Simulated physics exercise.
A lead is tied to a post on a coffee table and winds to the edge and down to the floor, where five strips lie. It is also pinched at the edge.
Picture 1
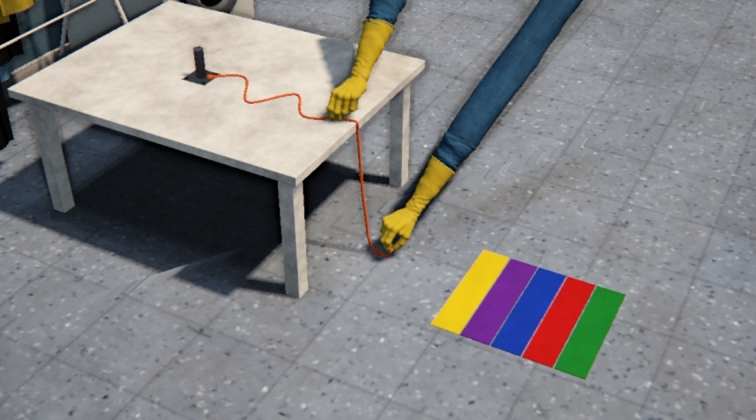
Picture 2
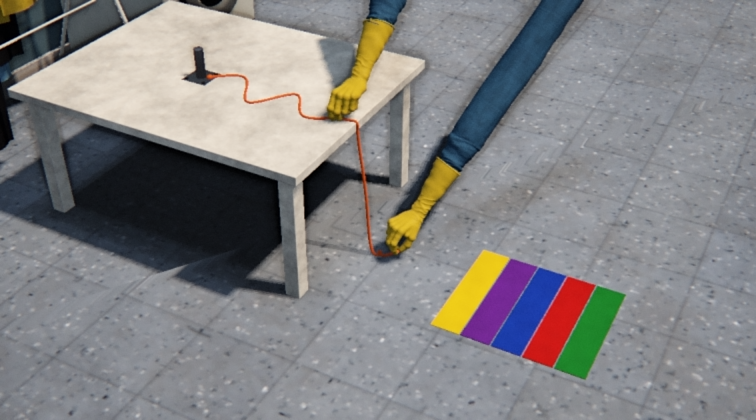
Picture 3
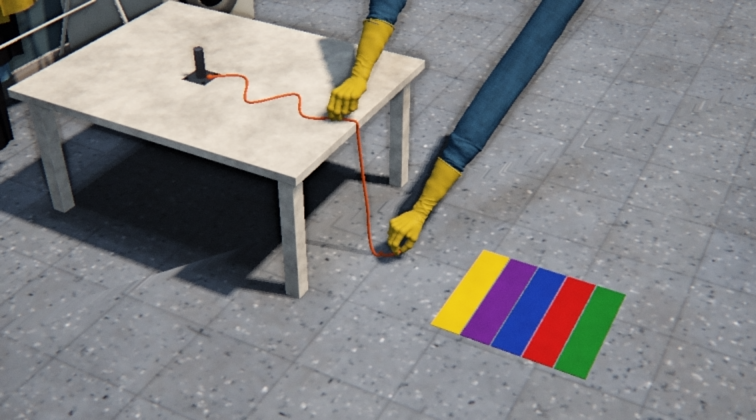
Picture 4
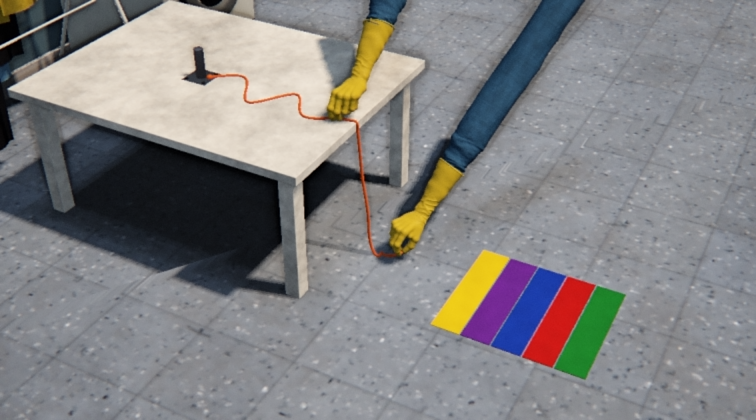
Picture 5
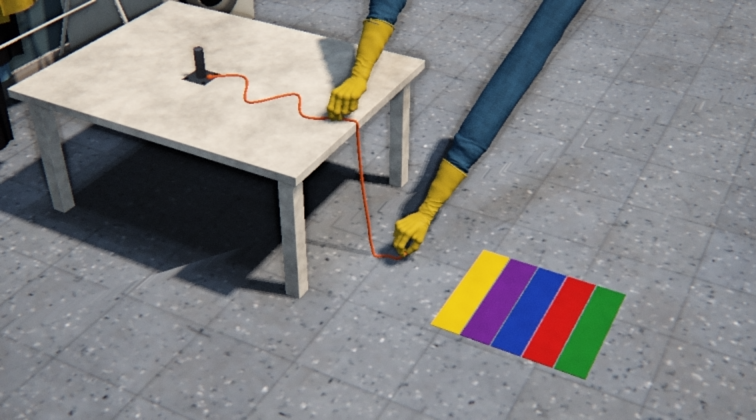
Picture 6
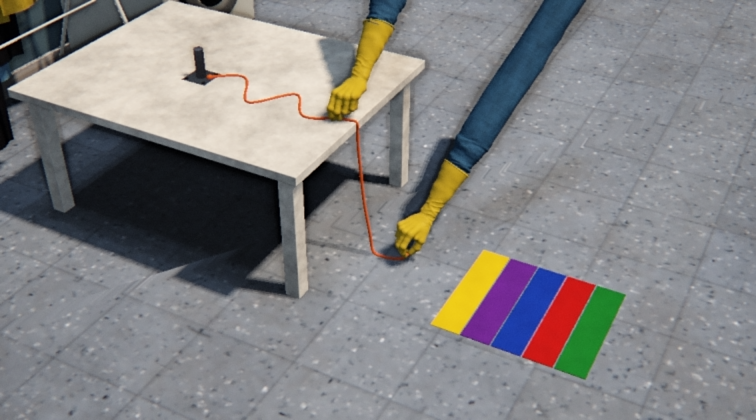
On a speckled floor beside a pale table, one yellow-gloved hand pinned a red cord at the table's edge while another, holding its lower end, shifted slightly right toward five colored strips.
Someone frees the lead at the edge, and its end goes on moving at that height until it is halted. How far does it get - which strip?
Red.
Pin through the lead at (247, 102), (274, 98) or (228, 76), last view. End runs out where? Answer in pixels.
Roughly (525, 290), (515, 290) and (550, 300).
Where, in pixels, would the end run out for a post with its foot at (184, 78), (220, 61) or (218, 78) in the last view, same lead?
About (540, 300), (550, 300) and (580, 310).
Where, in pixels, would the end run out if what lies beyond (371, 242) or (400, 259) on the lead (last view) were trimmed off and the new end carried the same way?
About (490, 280) and (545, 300).
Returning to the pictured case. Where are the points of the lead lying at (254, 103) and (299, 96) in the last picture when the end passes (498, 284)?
One is near (287, 103), the other near (329, 115).
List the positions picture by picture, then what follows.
In the first picture, end (392, 249); yellow (455, 315); purple (484, 325); blue (514, 336); red (546, 346); green (578, 358).
In the second picture, end (398, 251); lead through (238, 76) (254, 102) (299, 106) (351, 121) (364, 177) (369, 235).
In the third picture, end (400, 252).
In the fourth picture, end (401, 252); lead through (238, 76) (254, 102) (299, 106) (351, 121) (362, 177) (369, 235).
In the fifth picture, end (405, 254).
In the sixth picture, end (407, 254); lead through (238, 76) (254, 102) (299, 106) (351, 121) (361, 176) (370, 235).
A little later, end near (498, 284); over purple.
Next, end near (537, 297); over blue.
When it is tight, end near (559, 304); over red. The end stops over the red strip.
